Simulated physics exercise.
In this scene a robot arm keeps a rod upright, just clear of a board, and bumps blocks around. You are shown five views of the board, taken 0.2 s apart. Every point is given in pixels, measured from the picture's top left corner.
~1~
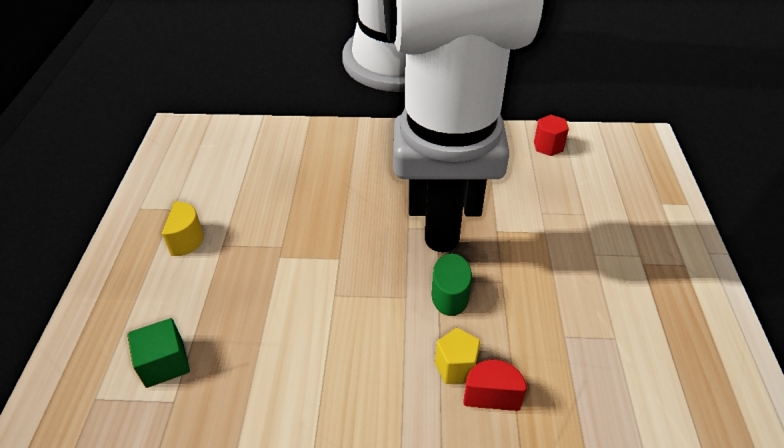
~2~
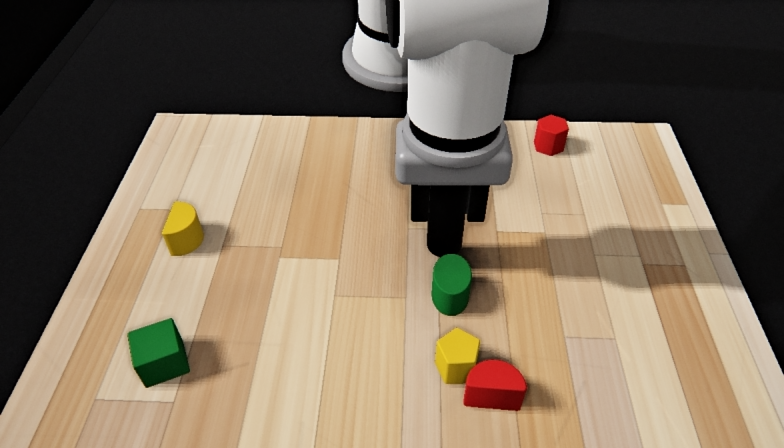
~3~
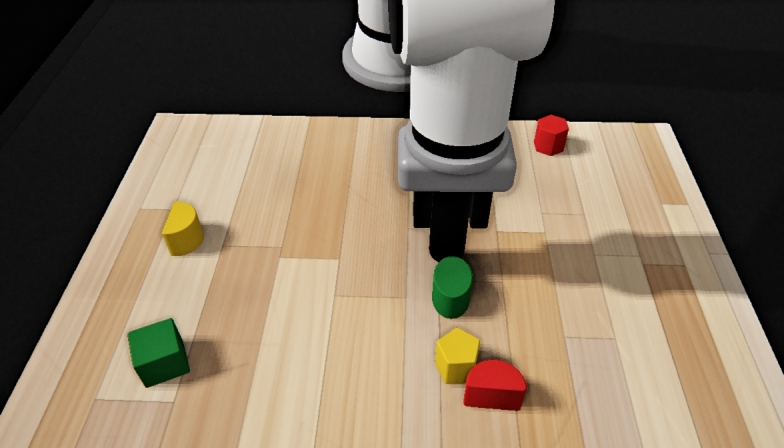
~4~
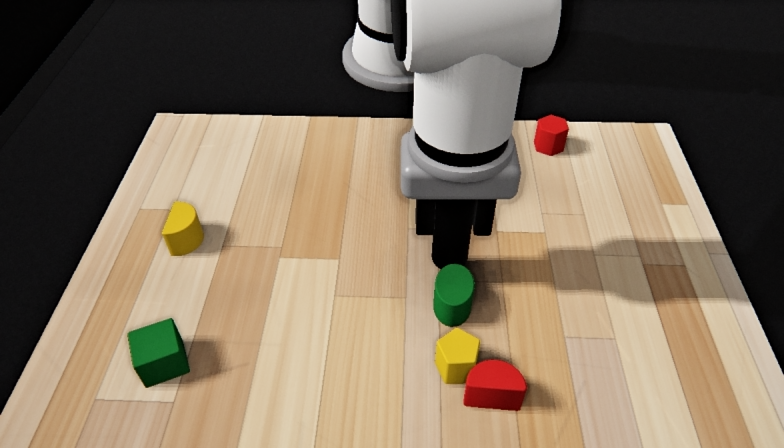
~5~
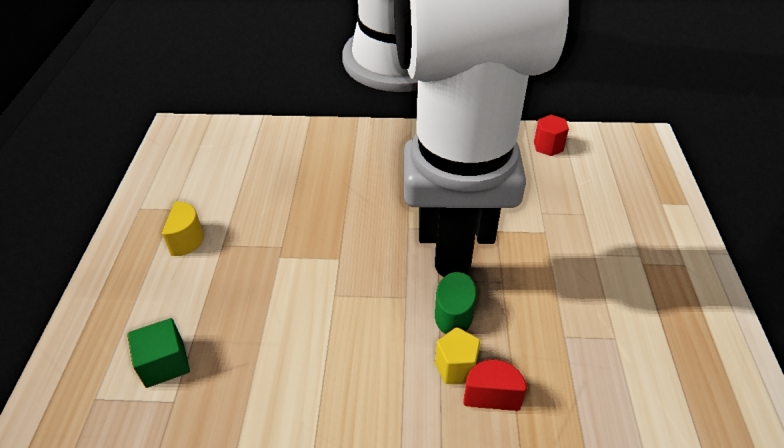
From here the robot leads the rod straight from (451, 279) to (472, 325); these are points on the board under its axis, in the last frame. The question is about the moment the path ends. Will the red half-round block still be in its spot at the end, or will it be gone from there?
The red half-round block does not move.
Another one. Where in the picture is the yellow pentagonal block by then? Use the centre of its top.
It should be at (448, 373) by then.
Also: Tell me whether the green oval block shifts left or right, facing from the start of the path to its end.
Well, taking the path from its start to its end as straight ahead, the green oval block moves to the right.
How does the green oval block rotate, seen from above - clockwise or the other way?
Turns clockwise.
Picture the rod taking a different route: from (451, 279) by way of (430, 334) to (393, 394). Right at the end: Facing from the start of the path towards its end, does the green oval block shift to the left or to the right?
Heads left.
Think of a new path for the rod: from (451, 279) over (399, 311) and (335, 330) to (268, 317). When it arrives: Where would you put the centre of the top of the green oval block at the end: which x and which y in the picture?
Answer: (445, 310).
What follows on the original path. Halfway along, rod (463, 291); green oval block (456, 316), turned 25° clockwise; yellow pentagonal block (455, 356), turned 20° anticlockwise.
At the end, rod (474, 314); green oval block (451, 333), turned 65° clockwise; yellow pentagonal block (448, 373), turned 60° anticlockwise; red half-round block still.
